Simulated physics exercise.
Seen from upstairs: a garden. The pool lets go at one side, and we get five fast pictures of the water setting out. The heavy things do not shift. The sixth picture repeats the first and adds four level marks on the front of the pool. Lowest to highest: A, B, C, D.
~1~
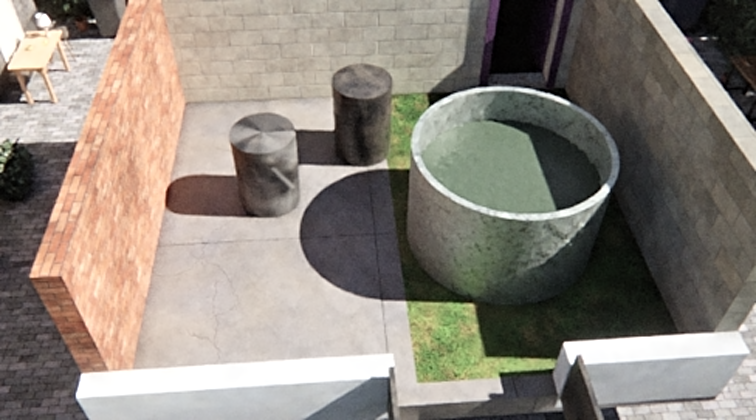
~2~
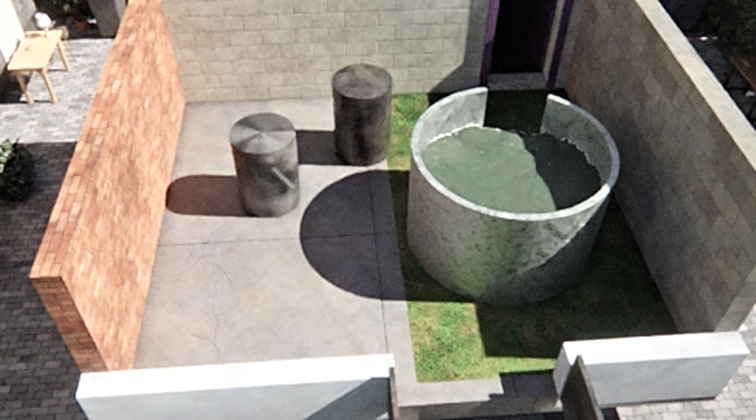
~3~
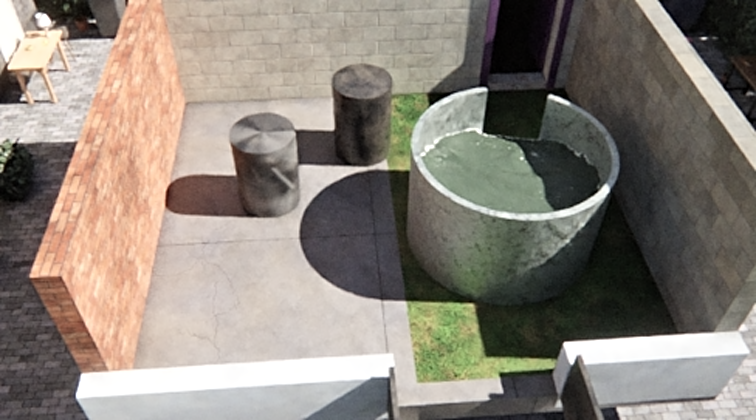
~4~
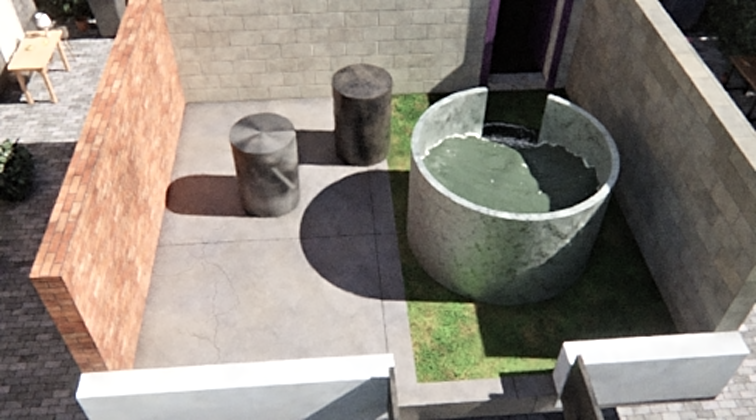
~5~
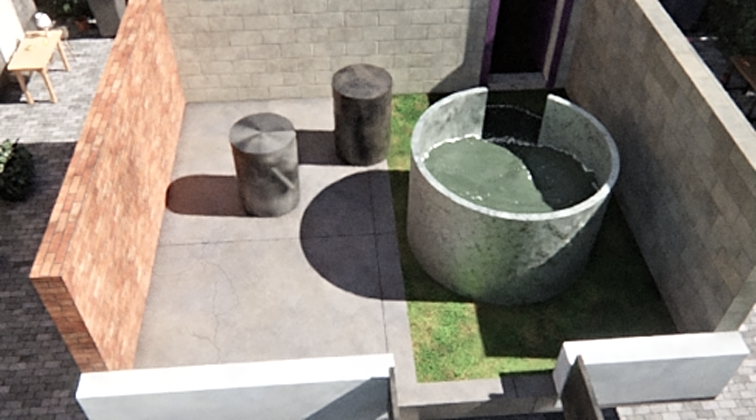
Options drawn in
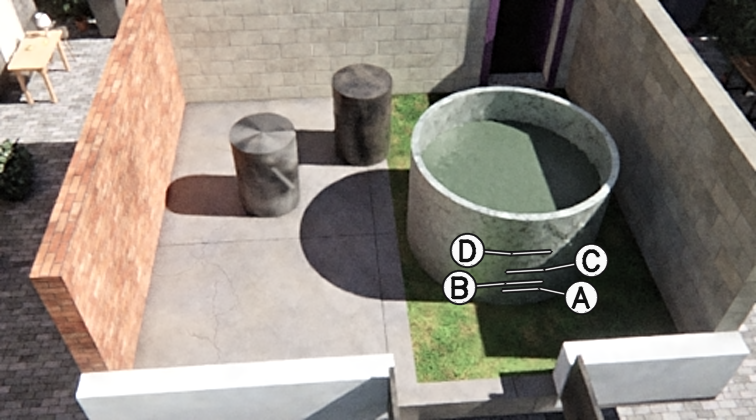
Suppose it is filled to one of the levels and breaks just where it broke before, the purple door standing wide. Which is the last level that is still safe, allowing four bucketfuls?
Go for B.
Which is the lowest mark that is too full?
That would be C.
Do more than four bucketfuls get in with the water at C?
Yes, it does.
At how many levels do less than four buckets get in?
Two of them.
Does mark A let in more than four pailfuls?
No.
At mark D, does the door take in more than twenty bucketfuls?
Yes.
In white, A at (521, 289); B at (523, 282); C at (526, 270); D at (530, 252); from the bottom up A, B, C, D.
If A is chosen, nothing gets over.
If B is chosen, a bucket or two gets in.
If C is chosen, about 12 bucketfuls get in.
If D is chosen, dozens of bucketfuls pour in.
